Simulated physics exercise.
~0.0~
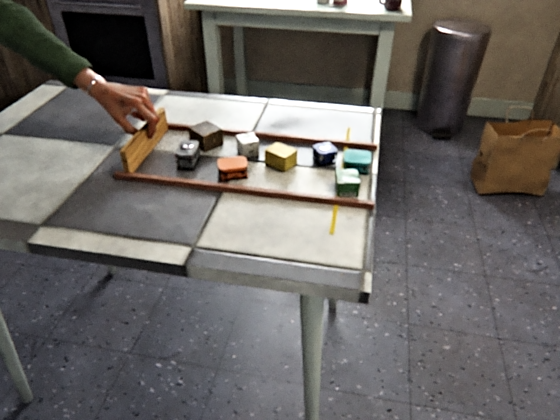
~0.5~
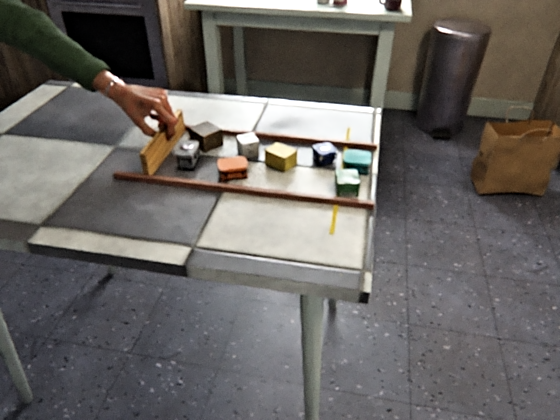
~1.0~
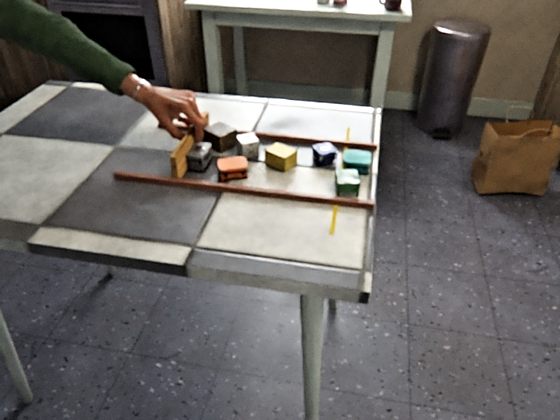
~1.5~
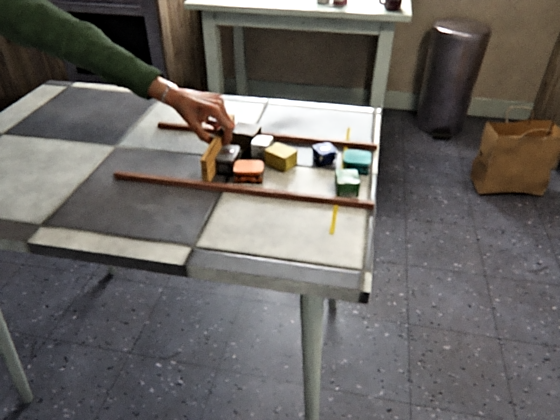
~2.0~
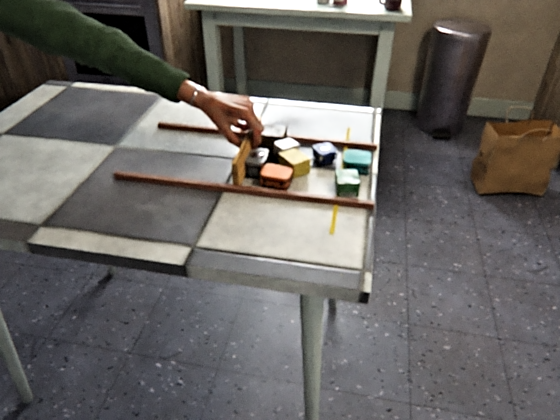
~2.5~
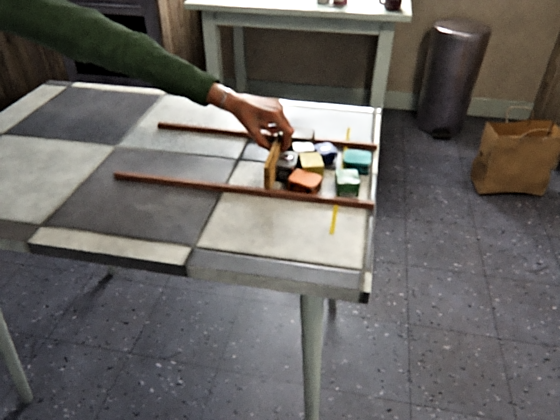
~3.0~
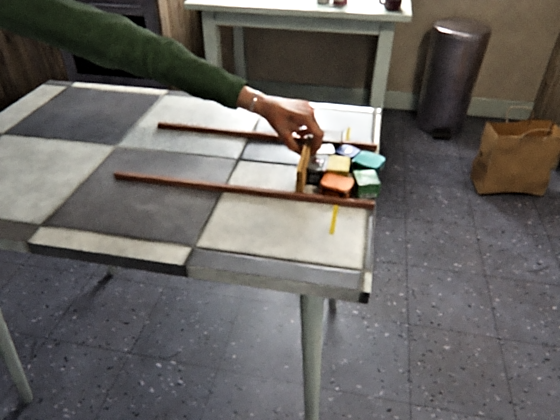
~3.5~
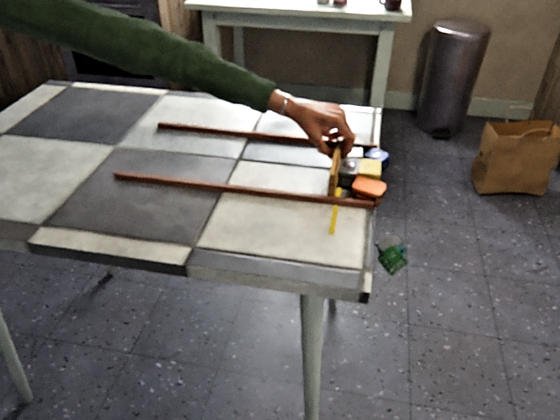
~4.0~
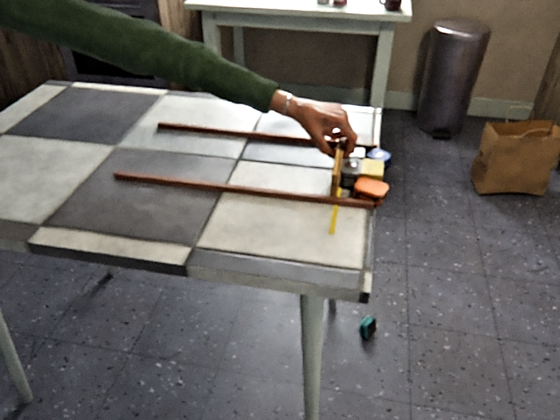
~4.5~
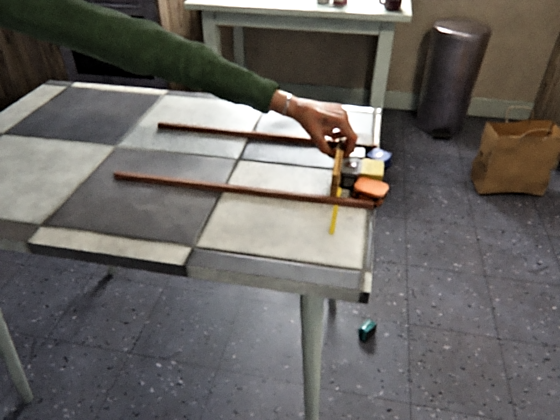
On a table with pale and dark square panels, a hand in a green sleeve holds an upright wooden board between two thin reddish strips, facing a loose cluster of small colourful boxes and blocks. The hand slides the board to the right, gathering the grey case, the black block and then others into a tight group. The pushed cluster reaches the green box and turquoise case near the table's edge. Both tip off and drop towards the floor. The board stops at the yellow tape, with the remaining pieces crowded at the edge, an orange one jutting over it.
